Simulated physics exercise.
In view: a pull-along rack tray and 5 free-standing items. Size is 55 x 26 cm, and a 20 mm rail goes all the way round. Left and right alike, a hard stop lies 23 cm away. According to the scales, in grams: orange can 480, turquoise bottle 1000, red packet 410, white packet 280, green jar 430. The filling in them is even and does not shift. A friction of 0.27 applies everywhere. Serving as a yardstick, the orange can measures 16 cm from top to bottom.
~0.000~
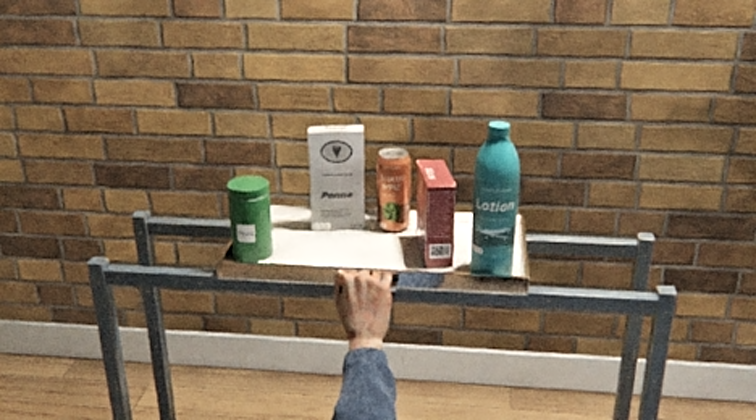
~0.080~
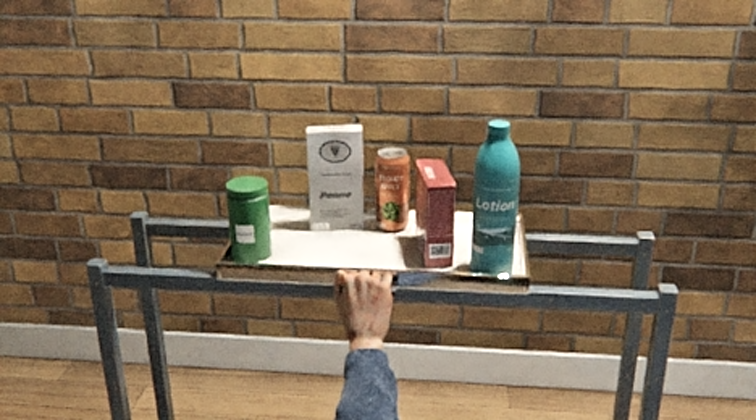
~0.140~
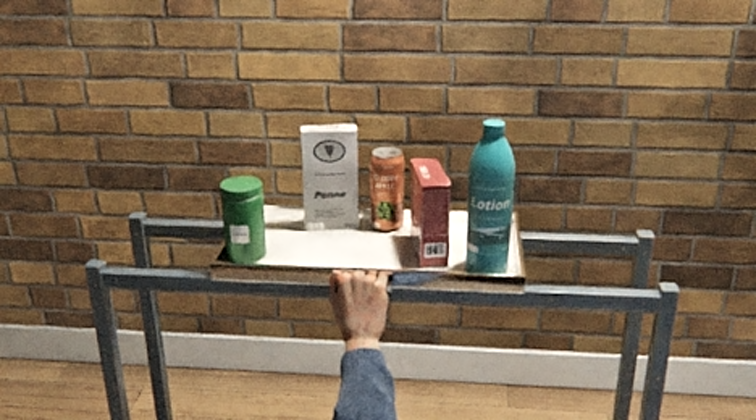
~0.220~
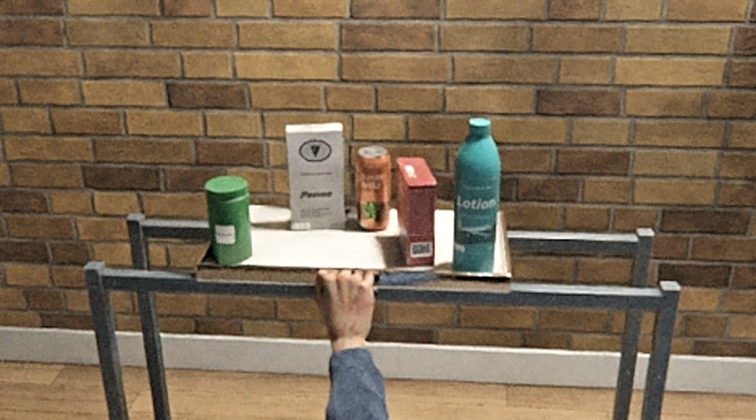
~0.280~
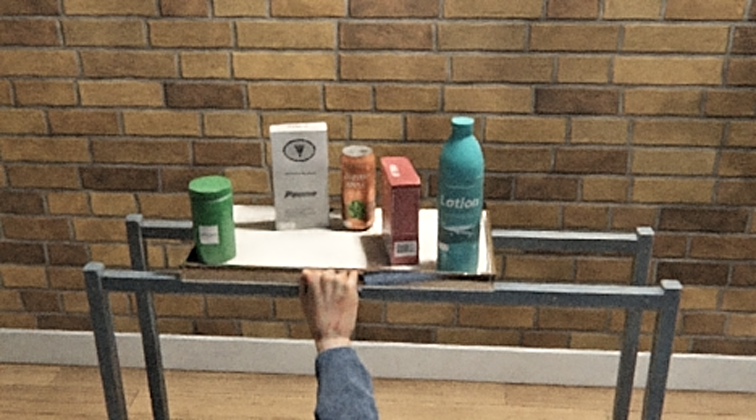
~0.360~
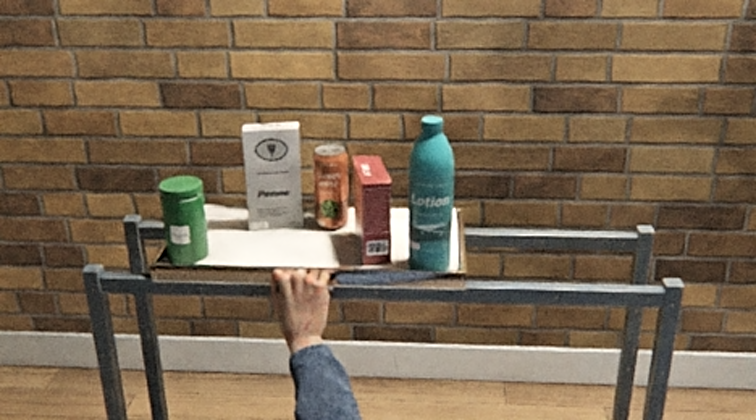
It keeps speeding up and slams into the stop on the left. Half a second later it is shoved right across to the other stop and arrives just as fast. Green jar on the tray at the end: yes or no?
No.
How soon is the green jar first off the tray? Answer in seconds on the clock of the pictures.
I'd say around the 0.6 s mark.
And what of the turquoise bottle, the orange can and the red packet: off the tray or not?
Well, the turquoise bottle does come off, the orange can does not come off, and the red packet does not come off.
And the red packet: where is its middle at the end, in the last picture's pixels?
Its centre ends close to (545, 212) in the last view.
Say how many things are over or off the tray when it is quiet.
Altogether, 2.
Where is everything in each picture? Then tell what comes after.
The first picture shows tray midway; green jar (251, 219); orange can (394, 191).
The second picture shows tray midway; red packet (435, 212); white packet (336, 178).
The third picture shows tray moved 1 cm left; orange can (387, 190); turquoise bottle (490, 199).
The fourth picture shows tray moved 4 cm left; red packet (416, 211); white packet (316, 178).
The fifth picture shows tray moved 7 cm left; orange can (358, 189); turquoise bottle (460, 197).
The sixth picture shows tray moved 12 cm left; green jar (185, 220); red packet (372, 209).
Around 0.66 s, tray moved 23 cm left; green jar now off the tray; white packet shifted 13 cm; orange can shifted 13 cm.
Around 1.76 s, tray moved 11 cm right; turquoise bottle shifted 18 cm; orange can shifted 15 cm; red packet shifted 18 cm.
Around 2.36 s, tray moved 23 cm right; turquoise bottle now off the tray; white packet shifted 5 cm; orange can shifted 4 cm.
Finally (3.5 s), off the tray, turquoise bottle and green jar; the other 3 still in place (within 5 cm).
